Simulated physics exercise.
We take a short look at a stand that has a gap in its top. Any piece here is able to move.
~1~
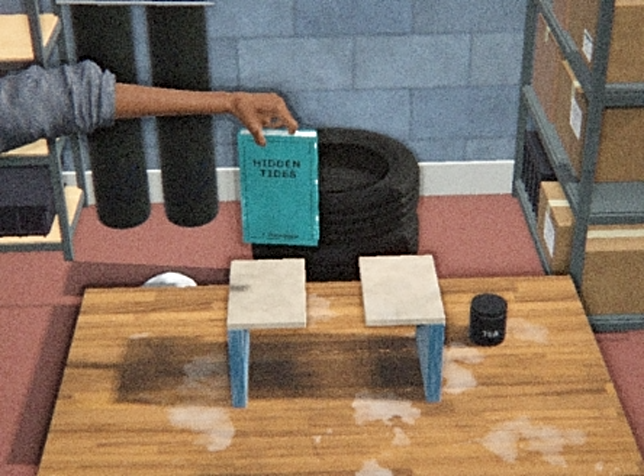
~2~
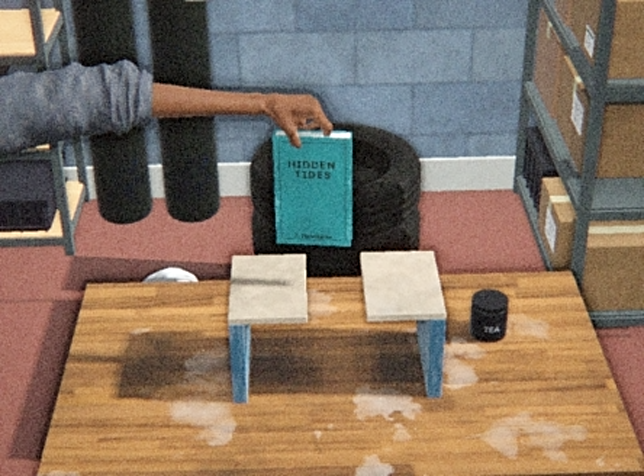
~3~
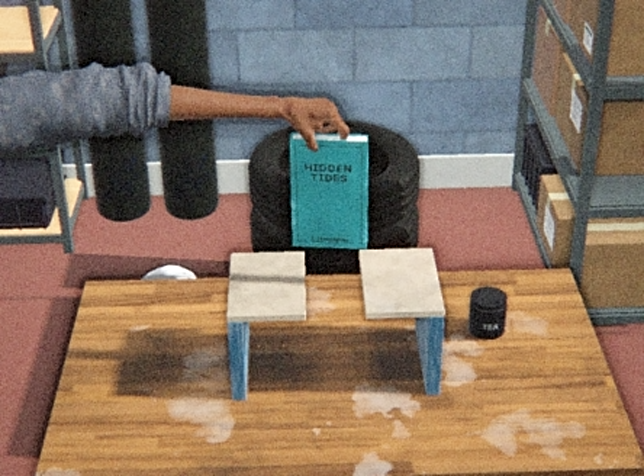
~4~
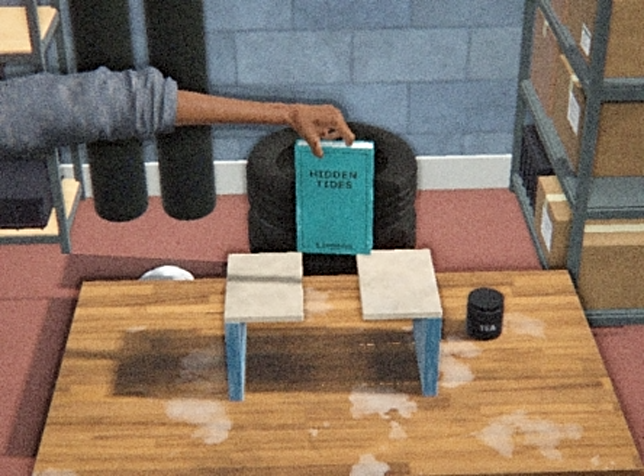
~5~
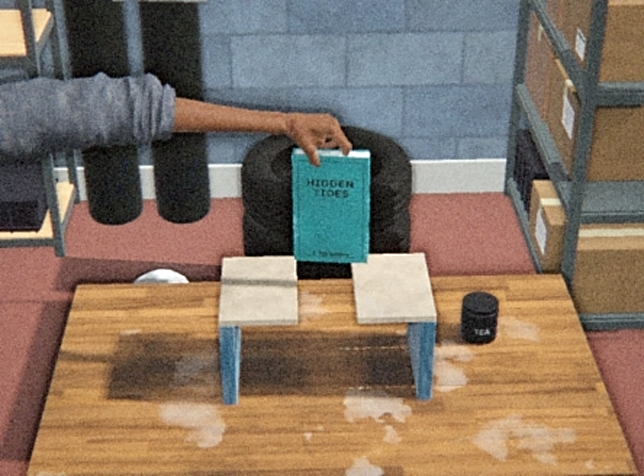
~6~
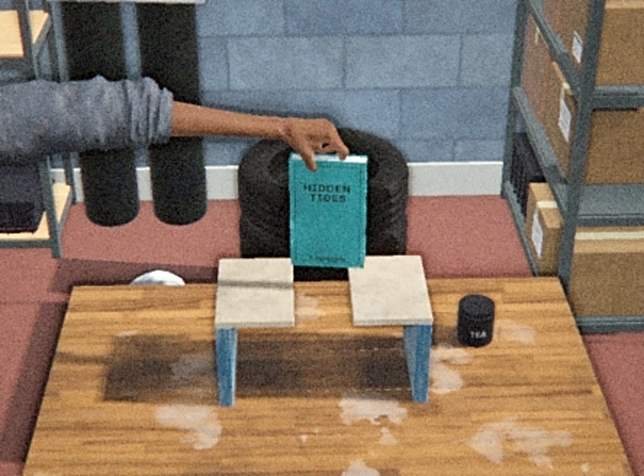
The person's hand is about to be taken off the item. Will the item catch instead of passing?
Well, it doesn't make it past the gap, sadly.
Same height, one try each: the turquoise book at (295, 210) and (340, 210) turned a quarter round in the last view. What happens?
Try 1: Stuck. Try 2: Falls through.
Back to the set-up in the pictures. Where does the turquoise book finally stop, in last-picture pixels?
In the last picture, near pixel (328, 237).
Then, 0.32 s after the last picture, turquoise book slid a little near (328, 237).
Then, 0.66 s after the last picture, turquoise book resting near (328, 237).
At rest, moved from the start, turquoise book; black jar in place. Seen from the same camera at the end, turquoise book near (328, 237). The book lodges.
